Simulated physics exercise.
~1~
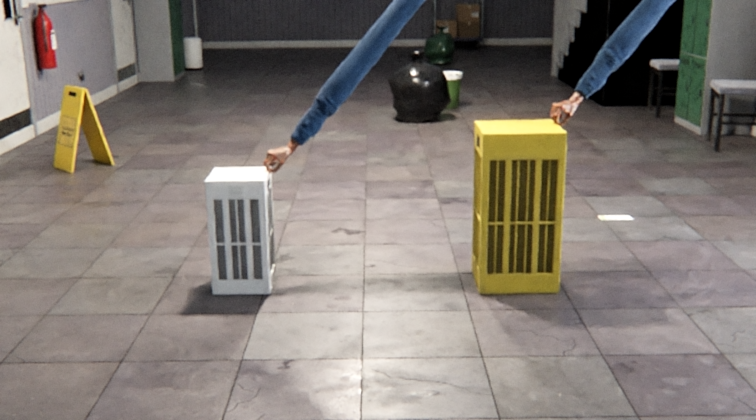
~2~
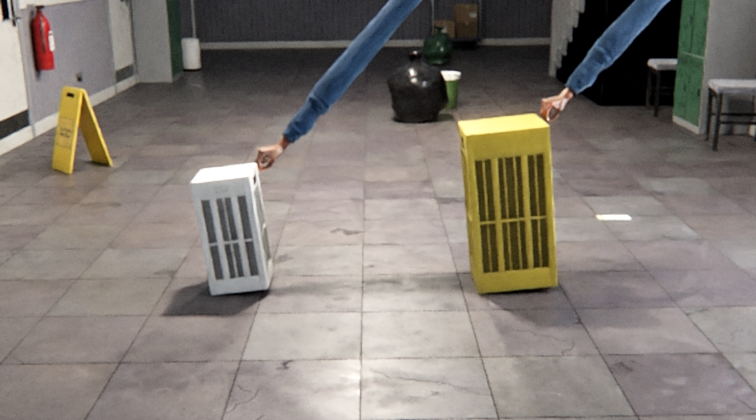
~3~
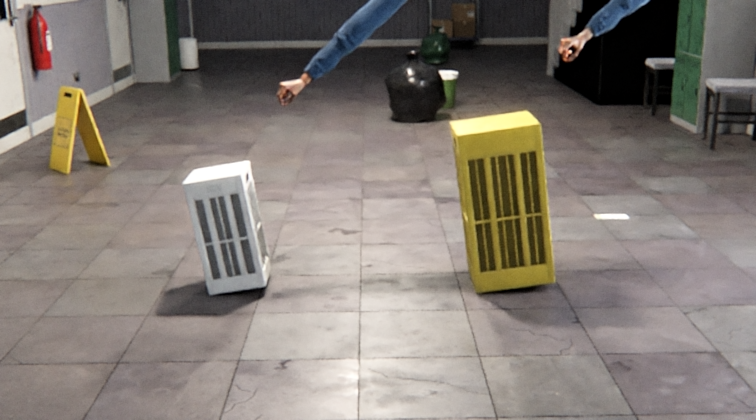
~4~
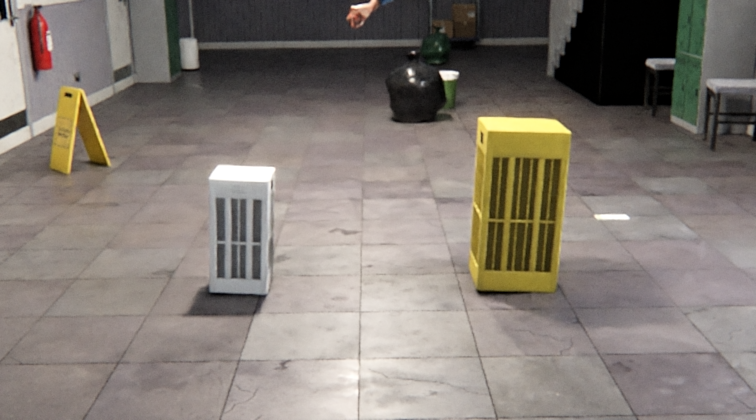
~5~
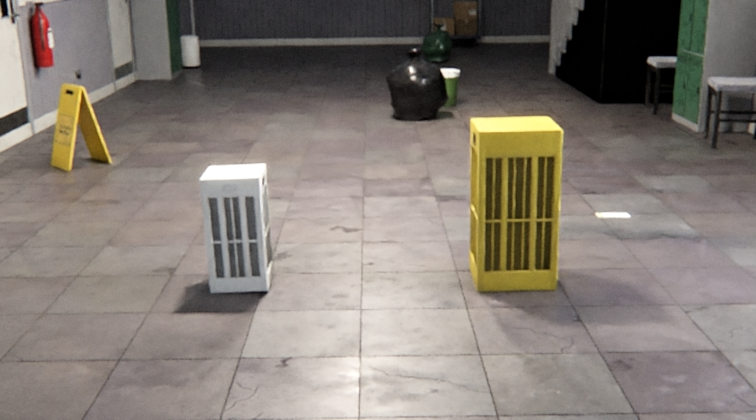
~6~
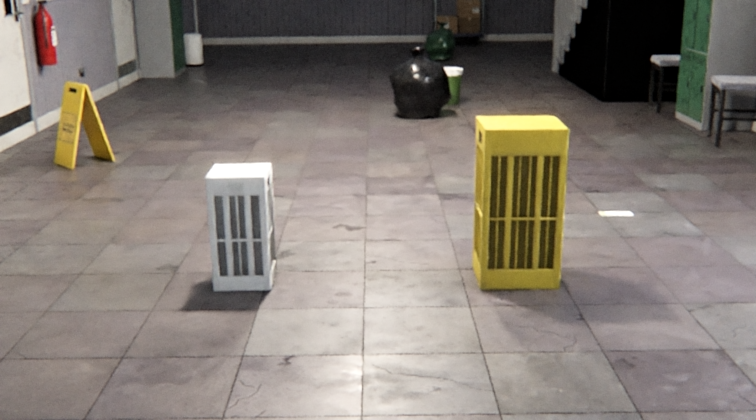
Two hands tipping a white crate and a taller yellow crate leftward, then letting go as both rock back and settle upright.
